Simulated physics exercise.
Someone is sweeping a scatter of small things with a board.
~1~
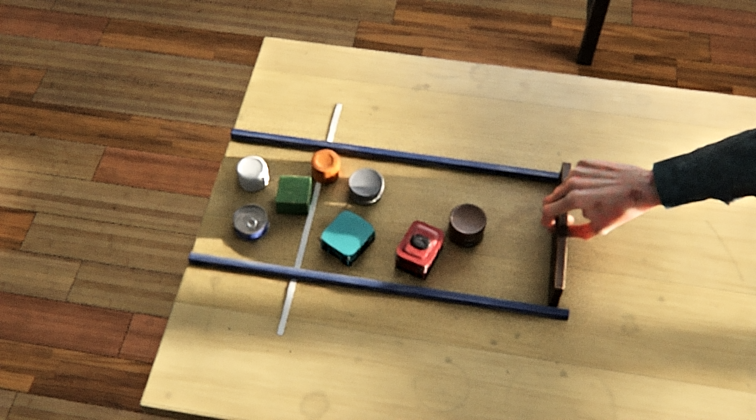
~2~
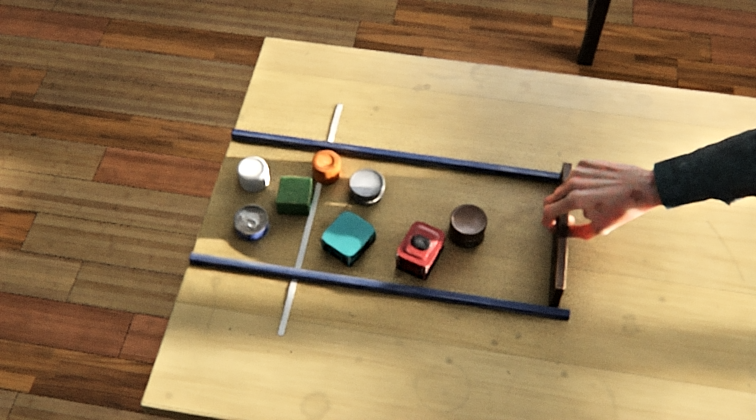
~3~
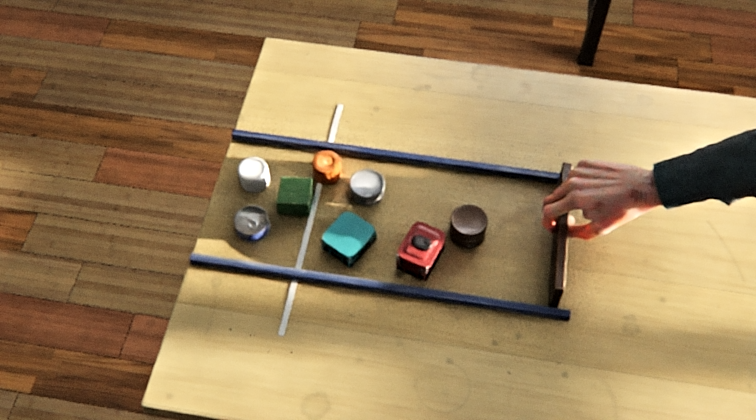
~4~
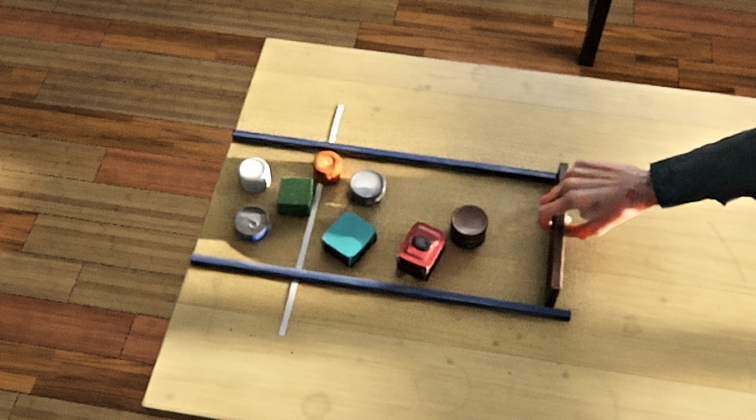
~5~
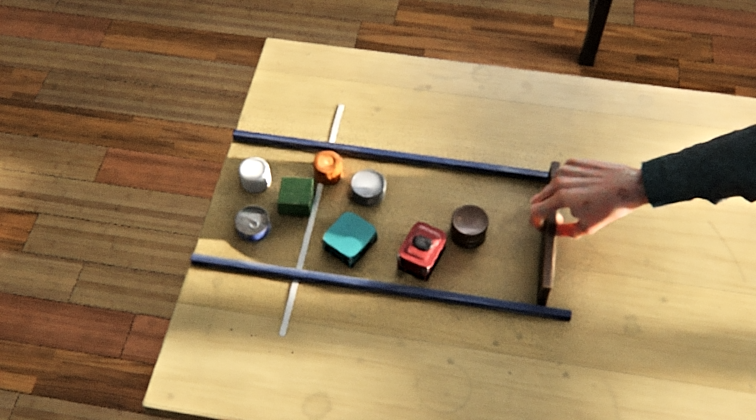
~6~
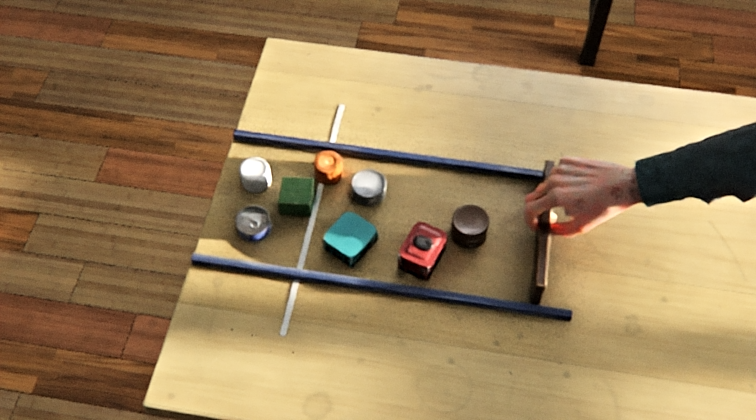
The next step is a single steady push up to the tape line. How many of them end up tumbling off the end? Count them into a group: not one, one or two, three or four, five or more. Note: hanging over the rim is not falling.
Group: Not one.
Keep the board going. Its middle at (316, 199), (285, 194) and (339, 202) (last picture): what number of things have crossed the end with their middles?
0, 1 and 0.
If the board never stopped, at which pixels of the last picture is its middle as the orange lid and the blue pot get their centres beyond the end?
Around (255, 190), then around (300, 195).
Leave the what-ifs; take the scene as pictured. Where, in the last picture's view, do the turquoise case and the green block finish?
In the last view, the middles sit near (254, 232) and near (267, 191).
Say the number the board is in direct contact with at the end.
3 end up touching it.
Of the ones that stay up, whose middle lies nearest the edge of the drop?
Answer: The blue pot.
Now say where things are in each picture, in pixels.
White lid (253, 174); blue pot (251, 223); green block (294, 195); board (560, 233); tape (312, 209), in the first picture.
Blue pot (252, 223); board (561, 234), in the second picture.
Green block (295, 196); grey pot (367, 188), in the third picture.
White lid (254, 175); brown tub (469, 227), in the fourth picture.
Blue pot (253, 224); turquoise case (350, 239), in the fifth picture.
White lid (255, 175); blue pot (254, 224); green block (297, 196); board (543, 231); tape (315, 210), in the sixth picture.
Early on, none off yet; white lid at rest near (255, 175); blue pot at rest near (254, 224); green block at rest near (297, 196).
Finally, the number that fall off is zero.
